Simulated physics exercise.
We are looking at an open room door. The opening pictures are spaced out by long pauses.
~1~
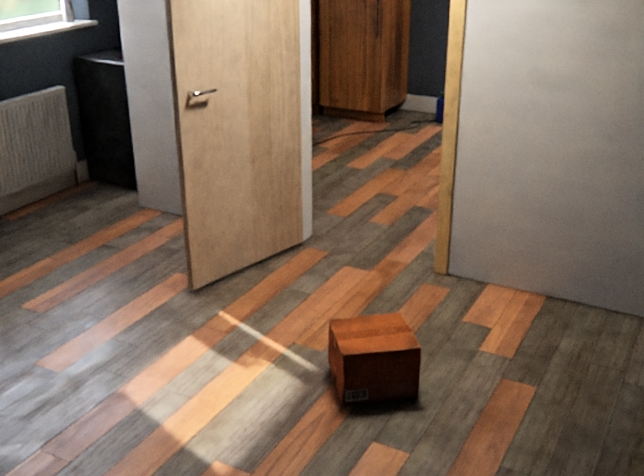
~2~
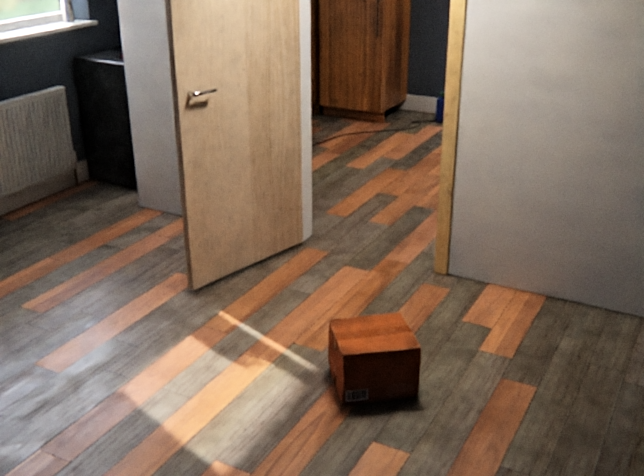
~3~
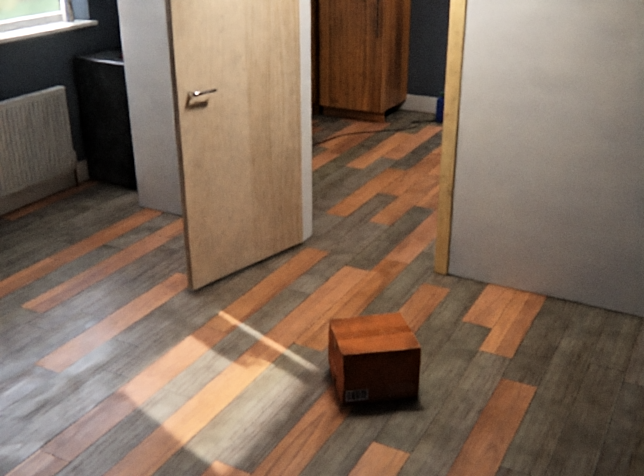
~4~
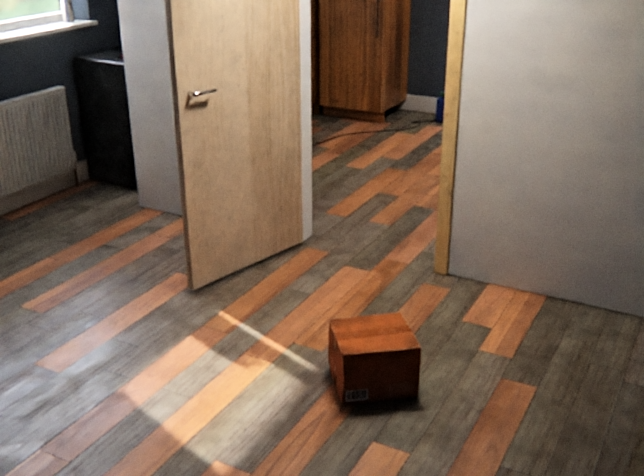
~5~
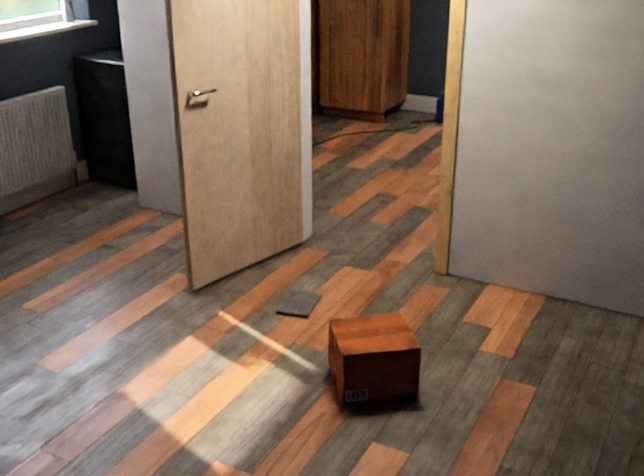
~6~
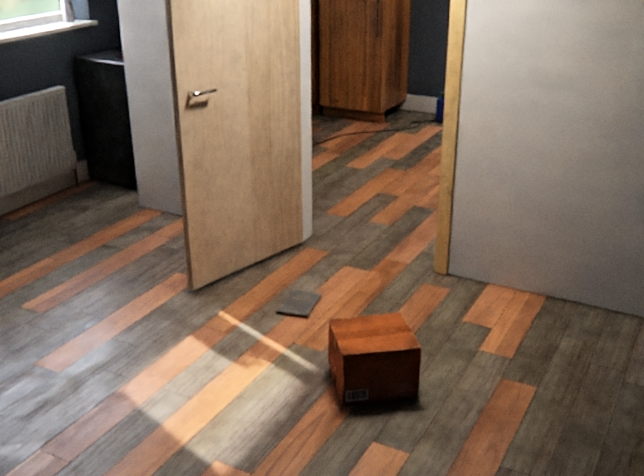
A small, flat grey object appeared on the floor between the wide-open wooden door and an orange-brown box, while the door and the box stayed still throughout.
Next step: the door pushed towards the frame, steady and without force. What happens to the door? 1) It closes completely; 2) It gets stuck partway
Answer: 1.
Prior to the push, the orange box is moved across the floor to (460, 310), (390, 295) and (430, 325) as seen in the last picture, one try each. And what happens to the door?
On the first try it swings fully closed, on the second it fails to close, and on the third it swings fully closed.
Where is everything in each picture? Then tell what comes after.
Door wide open and still; orange box (373, 358), in the first frame.
Door wide open and still; orange box (373, 358), in the second frame.
Door wide open and still; orange box (373, 358), in the third frame.
Door wide open and still; orange box (373, 358), in the fourth frame.
Door wide open and still; orange box (373, 358), in the fifth frame.
Door wide open and still; grey book (300, 304); orange box (373, 358), in the sixth frame.
Then, 1.20 s later than the last frame, door at 72°.
Then, 2.10 s later than the last frame, door at 35°.
When it is over, door at 0°; both as before. End places, in pixels of the last picture, grey book near (300, 304).
